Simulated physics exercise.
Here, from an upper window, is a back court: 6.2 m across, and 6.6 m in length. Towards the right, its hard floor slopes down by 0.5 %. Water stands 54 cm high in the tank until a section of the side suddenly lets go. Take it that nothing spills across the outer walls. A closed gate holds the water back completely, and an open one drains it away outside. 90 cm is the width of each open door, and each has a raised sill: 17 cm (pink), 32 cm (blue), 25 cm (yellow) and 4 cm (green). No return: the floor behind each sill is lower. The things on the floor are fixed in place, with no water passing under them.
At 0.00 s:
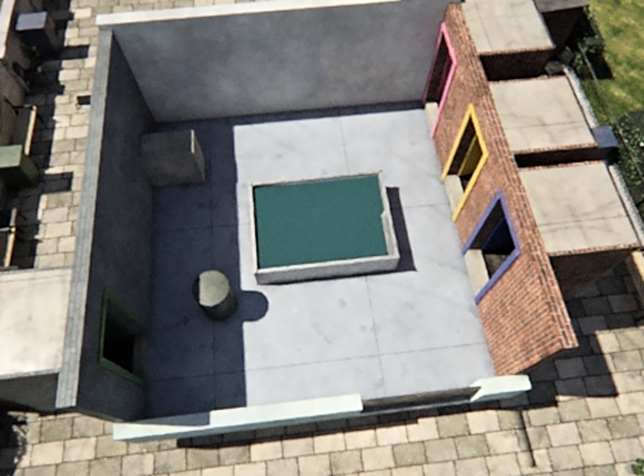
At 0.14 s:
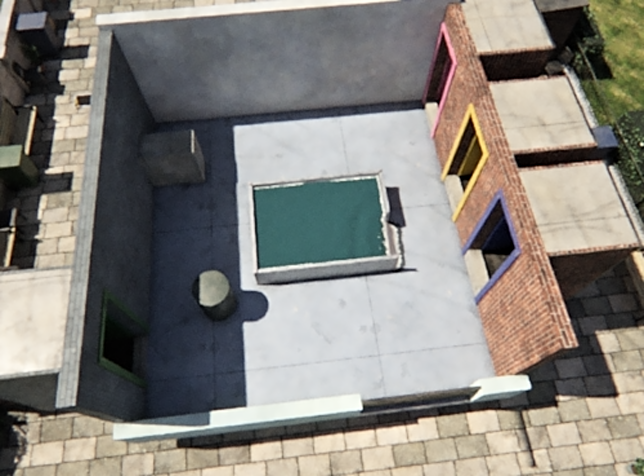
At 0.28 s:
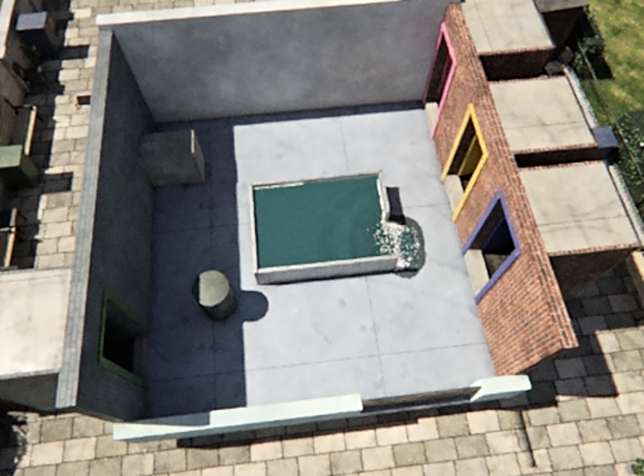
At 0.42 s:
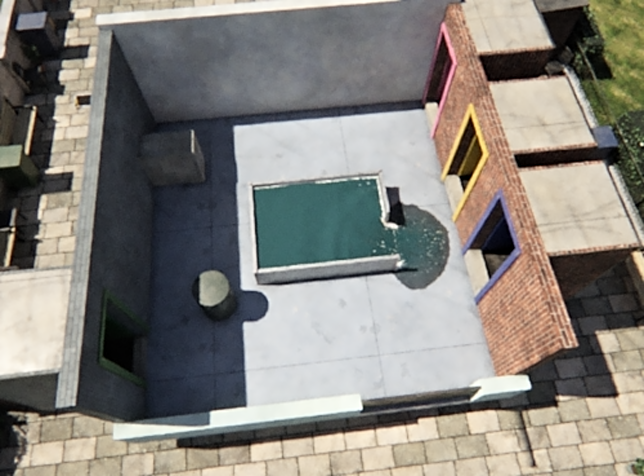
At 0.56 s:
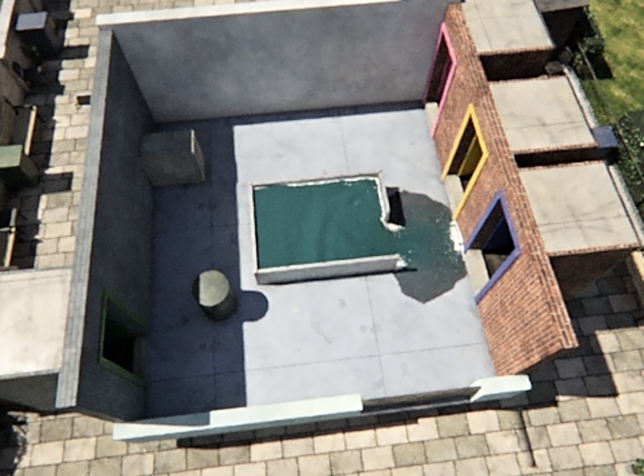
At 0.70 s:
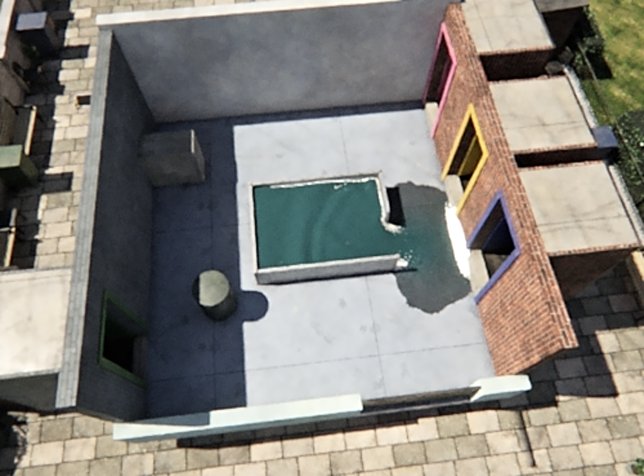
Green water pouring through a gap in the right side of a raised tank, spreading across a grey walled courtyard floor.
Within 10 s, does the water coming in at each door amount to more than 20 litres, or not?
In order: Pink door: Within the limit; blue door: Within the limit; yellow door: Within the limit; green door: Past the limit.
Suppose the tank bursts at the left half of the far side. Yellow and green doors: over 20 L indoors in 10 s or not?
Compared with the limit, yellow is lower and green is lower.
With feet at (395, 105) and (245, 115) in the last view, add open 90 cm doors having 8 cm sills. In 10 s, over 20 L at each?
Door 1: Higher; door 2: Lower.
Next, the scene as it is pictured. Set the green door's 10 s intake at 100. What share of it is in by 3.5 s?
About 0%.
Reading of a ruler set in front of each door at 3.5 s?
In centimetres - pink: 9, blue: 21, yellow: 16, green: 0.
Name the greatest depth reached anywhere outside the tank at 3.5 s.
Some 28 cm deep.
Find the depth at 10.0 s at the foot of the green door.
Around 8.5 cm there.
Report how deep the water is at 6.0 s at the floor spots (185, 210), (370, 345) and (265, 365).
Depths in turn: Roughly 0, 5 and 3 centimetres.
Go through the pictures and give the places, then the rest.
Still water, 54 cm deep, in the tank at (321, 221), in the first frame.
The front is at a hidden place, 0.5 m from the gap at (388, 243); 0.1 m2 of floor is under water; 54 cm left at the back of the tank, in the second frame.
The front is at (416, 228), 0.8 m from the gap at (388, 243); 0.7 m2 of floor is under water; 54 cm left at the back of the tank, in the third frame.
The front is at (444, 233), 1.2 m from the gap at (388, 244); 1.5 m2 of floor is under water; 54 cm left at the back of the tank, in the fourth frame.
The front is at (450, 214), 1.6 m from the gap at (388, 244); 2.3 m2 of floor is under water; 54 cm left at the back of the tank, in the fifth frame.
Water pours out at (388, 243) and has run 1.8 m, to (446, 196); typically 6 cm deep outside, 54 cm at the tank's back, in the sixth frame.
After 1.4 s water covers 10 % of the floor and is deepest (36 cm) near (456, 247); pink door not reached, blue door 28 cm at the sill, 0 L in, yellow door 18 cm at the sill, 0 L in, green door not reached.
After 2.2 s water covers 20 % of the floor and is deepest (36 cm) near (456, 247); pink door 4 cm at the sill, 0 L in, blue door 29 cm at the sill, 0 L in, yellow door 21 cm at the sill, 0 L in, green door not reached.
After 3.5 s water covers 40 % of the floor and is deepest (28 cm) near (486, 363); pink door 9 cm at the sill, 0 L in, blue door 21 cm at the sill, 1 L in, yellow door 16 cm at the sill, 1 L in, green door not reached.
After 6.0 s water covers 80 % of the floor and is deepest (19 cm) near (456, 247); pink door 10 cm at the sill, 1 L in, blue door 16 cm at the sill, 1 L in, yellow door 11 cm at the sill, 1 L in, green door 10 cm at the sill, 12 L in.
After 10.0 s water covers 100 % of the floor and is deepest (12 cm) near (458, 256); pink door 8 cm at the sill, 1 L in, blue door 10 cm at the sill, 1 L in, yellow door 7 cm at the sill, 1 L in, green door 9 cm at the sill, 72 L in.
